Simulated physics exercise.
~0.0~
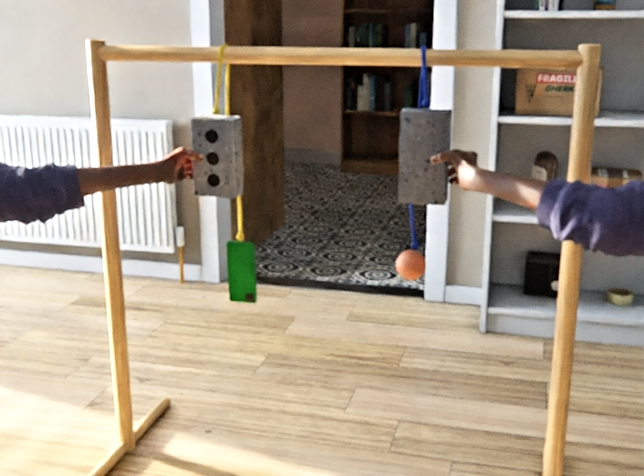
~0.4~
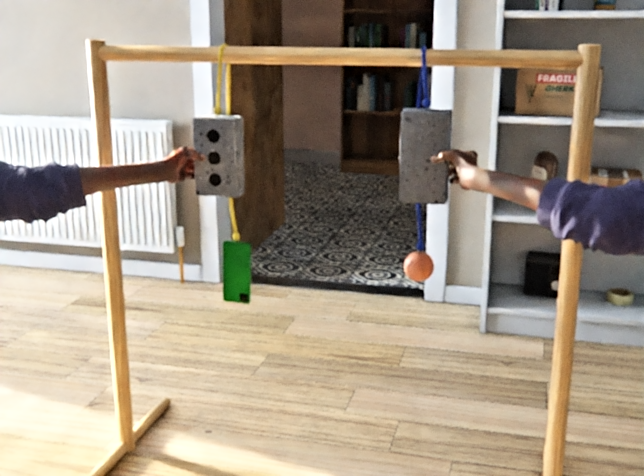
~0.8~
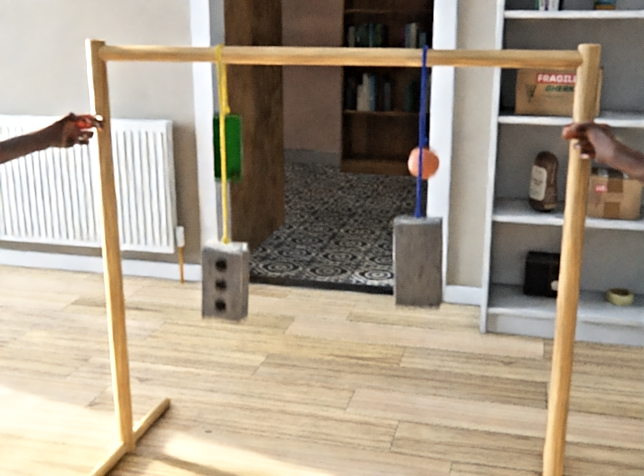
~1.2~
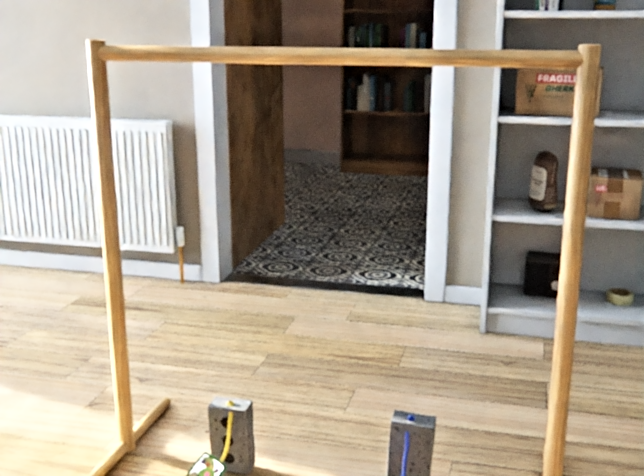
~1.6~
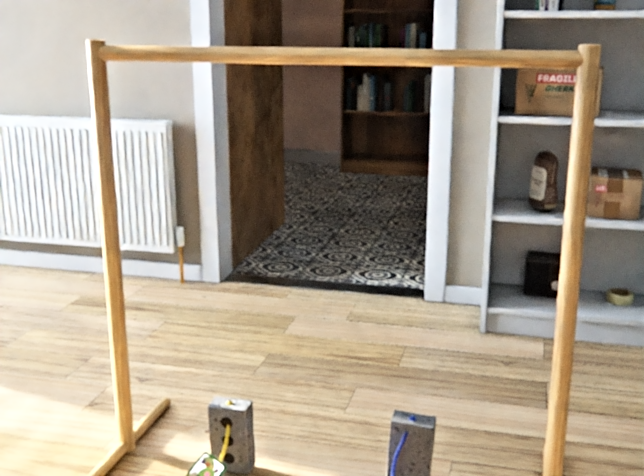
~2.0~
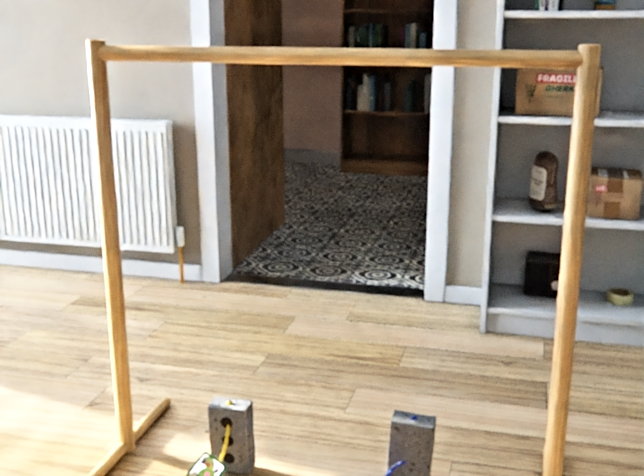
Two grey pavers, held up beside a wooden rail frame with a green phone and an orange ball dangling from their cords, dropped once the hands let go, pulling both cords off the rail, and ended standing on the floor.
